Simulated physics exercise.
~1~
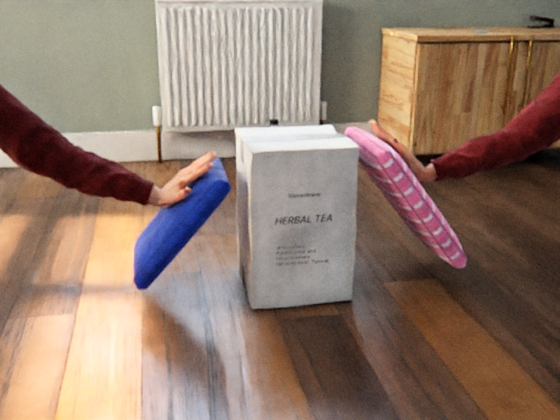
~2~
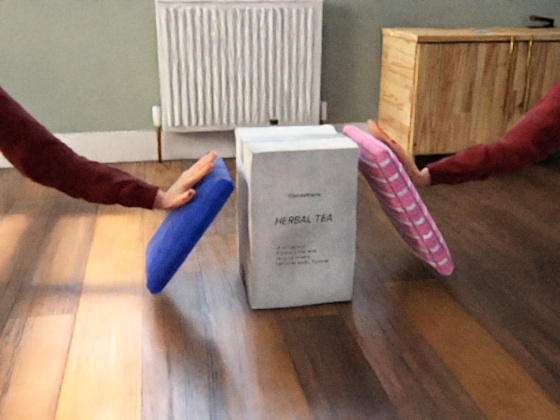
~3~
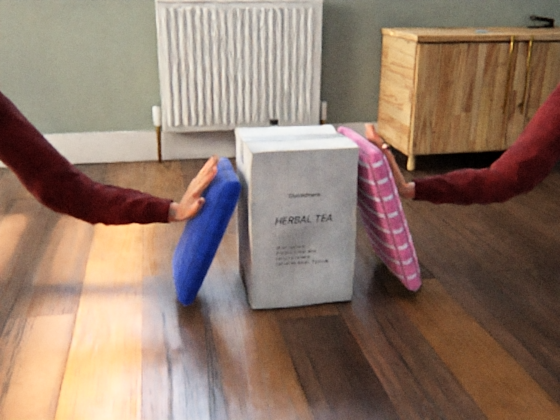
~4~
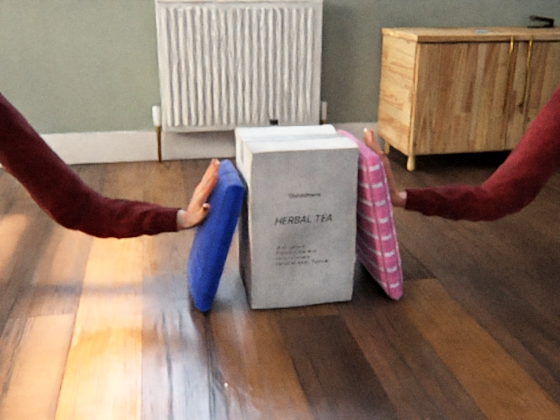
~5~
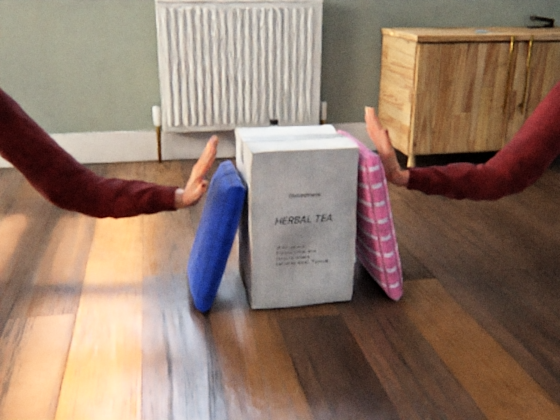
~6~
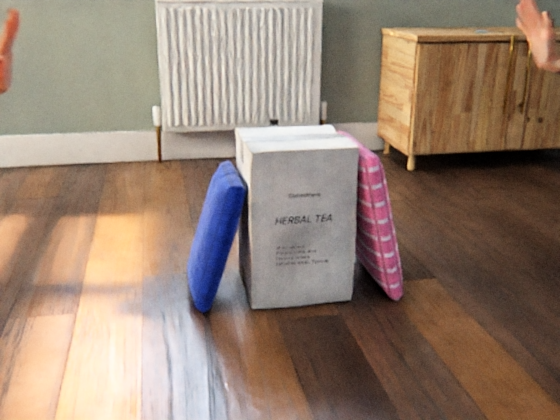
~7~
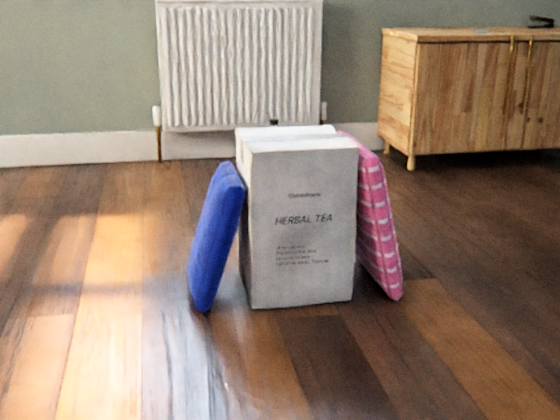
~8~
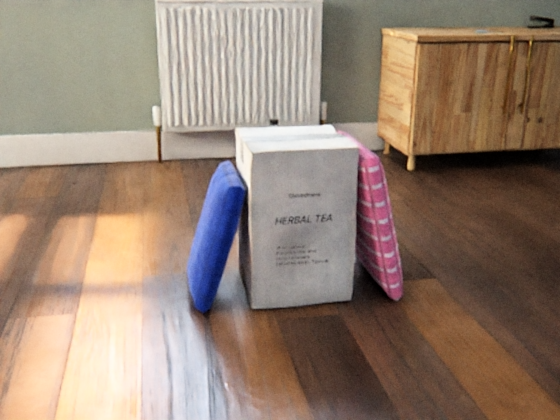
A white box labelled herbal tea stood on a wooden floor while two hands leaned a blue cushion against its left side and a pink patterned one against its right, then let go and drew away, leaving both propped up and still.
